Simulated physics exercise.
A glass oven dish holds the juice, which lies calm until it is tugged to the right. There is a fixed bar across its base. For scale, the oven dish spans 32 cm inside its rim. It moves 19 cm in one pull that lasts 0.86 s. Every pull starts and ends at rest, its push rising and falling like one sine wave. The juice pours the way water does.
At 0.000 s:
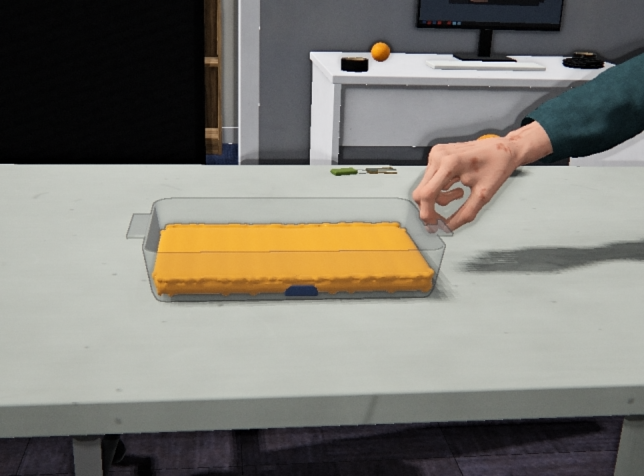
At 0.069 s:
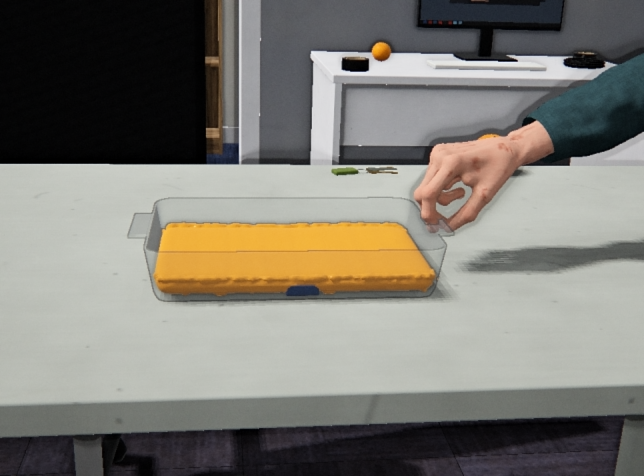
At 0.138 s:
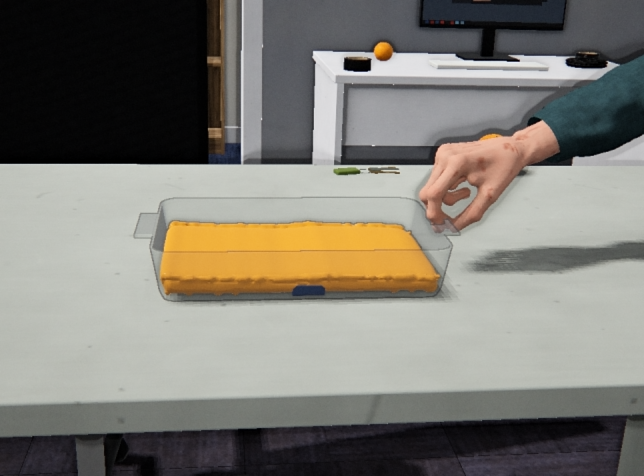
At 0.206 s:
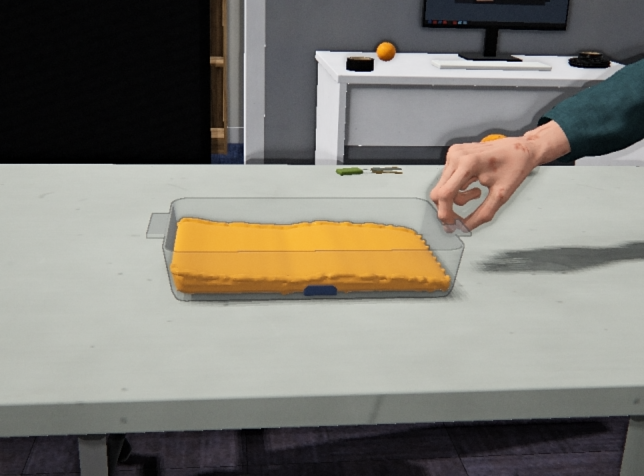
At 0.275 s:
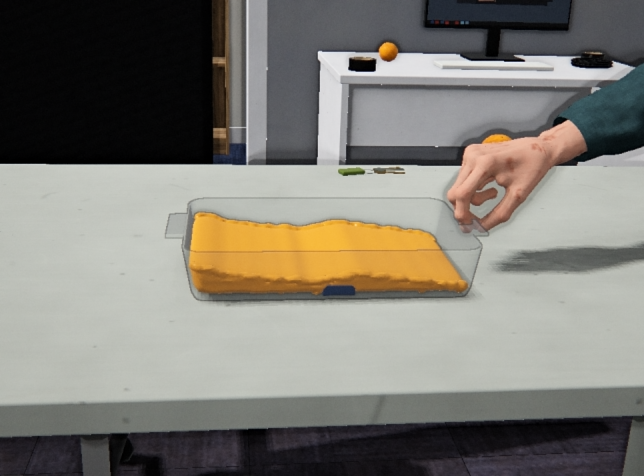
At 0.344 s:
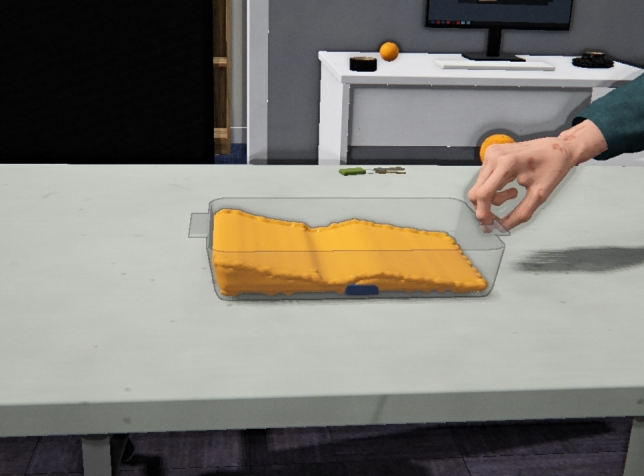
On a pale table in a room with a desk and monitor behind, a hand pulls a clear dish of orange juice to the right, slowly then faster, and the juice rises toward the left end in uneven waves.
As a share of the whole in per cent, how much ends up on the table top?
3 %.
After 0.55 s it has gone 14 cm; 0 per cent is out over the left end and 0 over the right.
After 0.75 s it has gone 19 cm; 0 per cent is out over the left end and 0 over the right.
After 0.95 s it has gone 19 cm; 0 per cent is out over the left end and 2 over the right.
After 1.15 s it has gone 19 cm; 0 per cent is out over the left end and 2 over the right.
In the end 3 per cent is out in all, 0 of it over the left end.
